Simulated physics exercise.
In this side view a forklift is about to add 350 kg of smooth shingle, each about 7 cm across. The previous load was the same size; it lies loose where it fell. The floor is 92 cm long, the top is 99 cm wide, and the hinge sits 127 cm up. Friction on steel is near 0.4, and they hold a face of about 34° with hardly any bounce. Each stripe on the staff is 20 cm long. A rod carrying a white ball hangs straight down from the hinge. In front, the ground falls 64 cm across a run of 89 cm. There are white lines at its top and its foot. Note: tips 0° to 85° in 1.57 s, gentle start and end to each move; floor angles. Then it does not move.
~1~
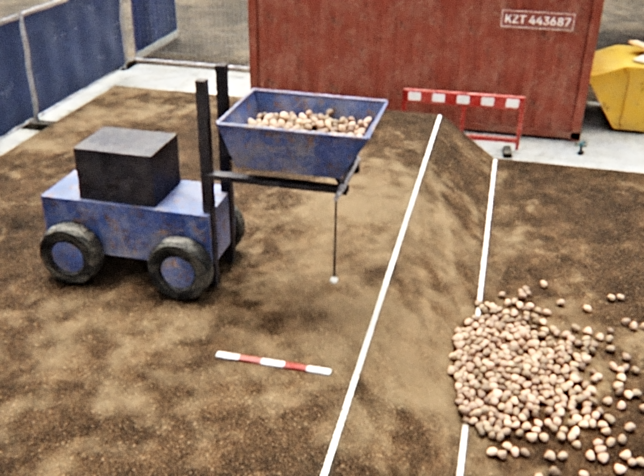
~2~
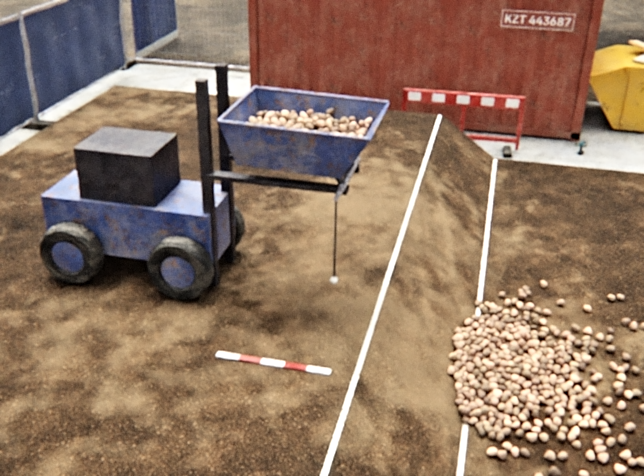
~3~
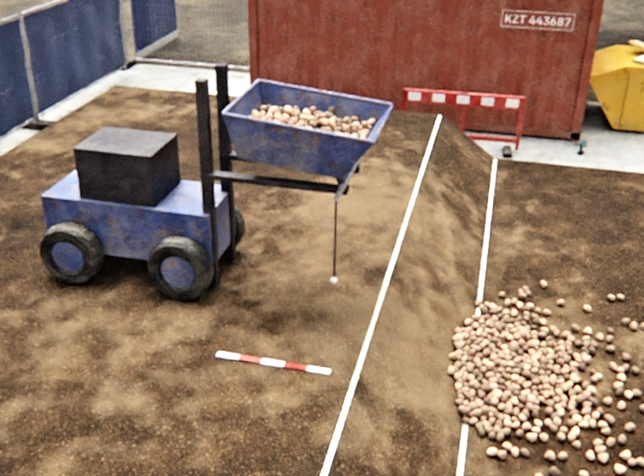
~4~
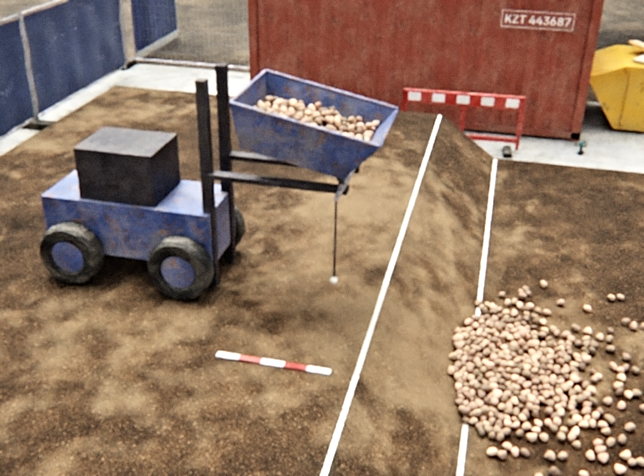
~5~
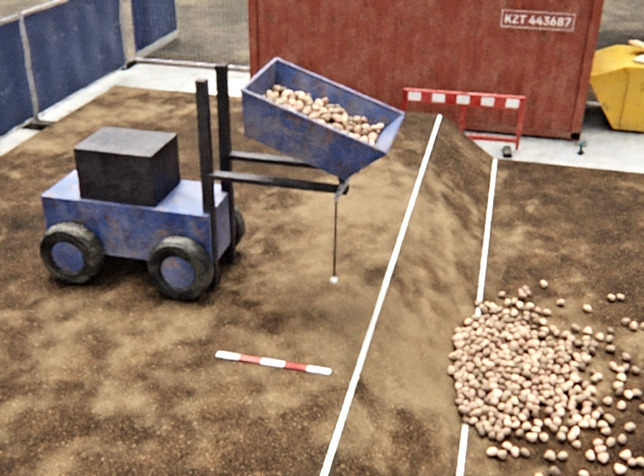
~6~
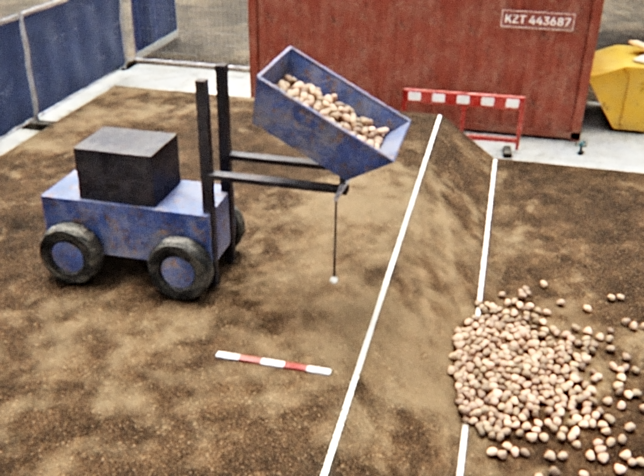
A blue skip full of pale rounded stones, held up at the front of a blue forklift on the left, starts level and tilts steadily, its left end rising and its right lip dipping. The forklift stays still on brown earth, seen from above and to the side, beside a white-lined bank with scattered stones at lower right. Behind are a red container, a red-and-white barrier and a yellow skip.
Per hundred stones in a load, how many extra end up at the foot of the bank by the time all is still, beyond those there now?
Roughly 81 extra stones per hundred in a load.
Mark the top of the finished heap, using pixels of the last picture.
Roughly at (470, 344).
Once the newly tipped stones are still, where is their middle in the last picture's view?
Near (498, 358).
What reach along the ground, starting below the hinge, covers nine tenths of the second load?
Around 210 cm ahead of it.
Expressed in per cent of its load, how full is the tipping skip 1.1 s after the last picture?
About 30 percent.
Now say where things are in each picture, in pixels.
The tipping skip is at 0°, its lip at (368, 139); the top of the load is at (303, 122). The earlier load is highest near (465, 352), 48 cm below ground level, 8 % on the top or the slope, 91 % at the foot of the bank, in the first picture.
The tipping skip is at 1°, its lip at (369, 140); the top of the load is at (296, 119), in the second picture.
Lip at (373, 142), floor tilted 5°, highest stones at (285, 113), in the third picture.
Lip at (379, 147), floor tilted 11°, highest stones at (282, 105), in the fourth picture.
The tipping skip is at 19°, its lip at (386, 153); the top of the load is at (282, 94), in the fifth picture.
The tipping skip is at 28°, its lip at (393, 161); the top of the load is at (286, 85), in the sixth picture.
Then, 0.6 s after the last picture the floor is at 72°; in per cent of one load, 100 in the tipping skip, 8 on the top or the slope, 91 at the foot of the bank; the foremost stones are past the picture's edge.
Then, 1.1 s after the last picture the floor is at 85°; in per cent of one load, 31 in the tipping skip, 63 on the top or the slope, 105 at the foot of the bank; the foremost stones are past the picture's edge.
Then, 1.4 s after the last picture the floor is at 85°; in per cent of one load, 5 in the tipping skip, 43 on the top or the slope, 150 at the foot of the bank; the foremost stones are past the picture's edge.
Then, 4.0 s after the last picture the floor is at 85°; in per cent of one load, 0 in the tipping skip, 26 on the top or the slope, 172 at the foot of the bank; the foremost stones are past the picture's edge. Net gain at the foot of the bank, 81.
